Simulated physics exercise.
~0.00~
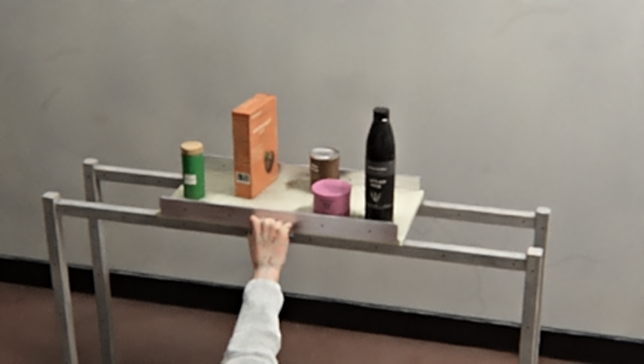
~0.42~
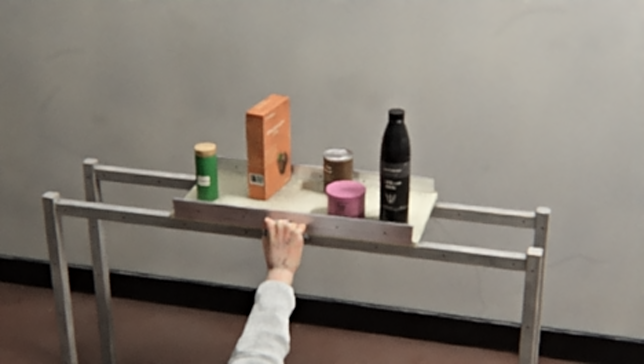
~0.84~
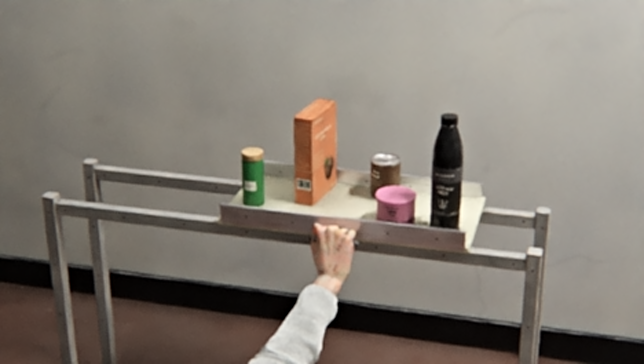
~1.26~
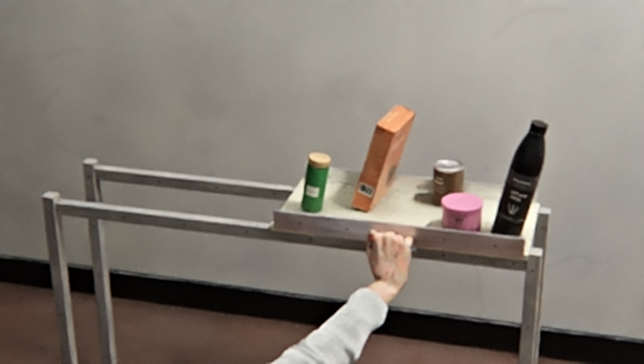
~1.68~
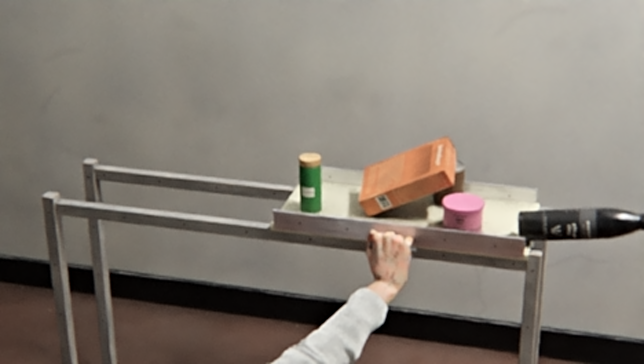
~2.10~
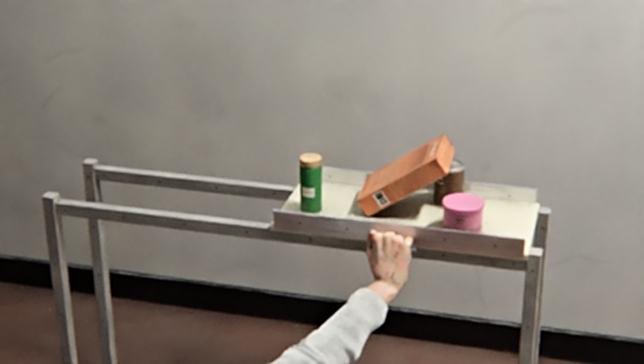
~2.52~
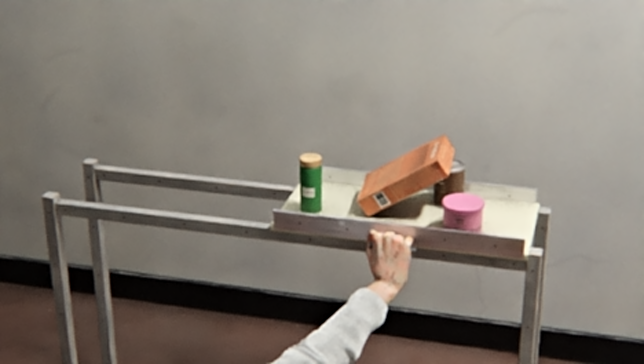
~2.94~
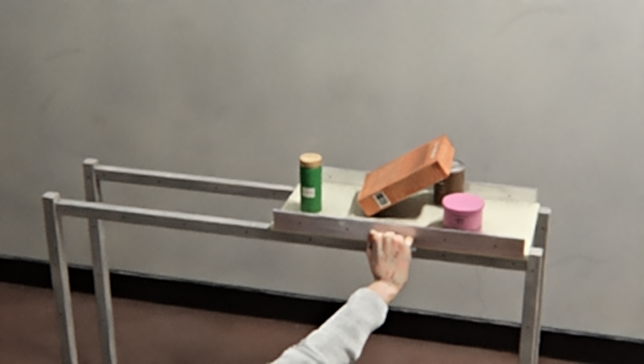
On a metal frame against a plain grey wall, a shallow tray holds a green shaker, an orange packet, a brown tin, a pink tub and a tall black bottle. A hand gripping the front edge draws the tray to the right, with everything riding upright at first. As the tray reaches the right end, the bottle, packet and shaker lean over. The bottle topples off the right side and drops out of view, while the packet tips against the tin and the shaker settles upright. The tray stays put, the packet still slanted beside the standing tin and tub.
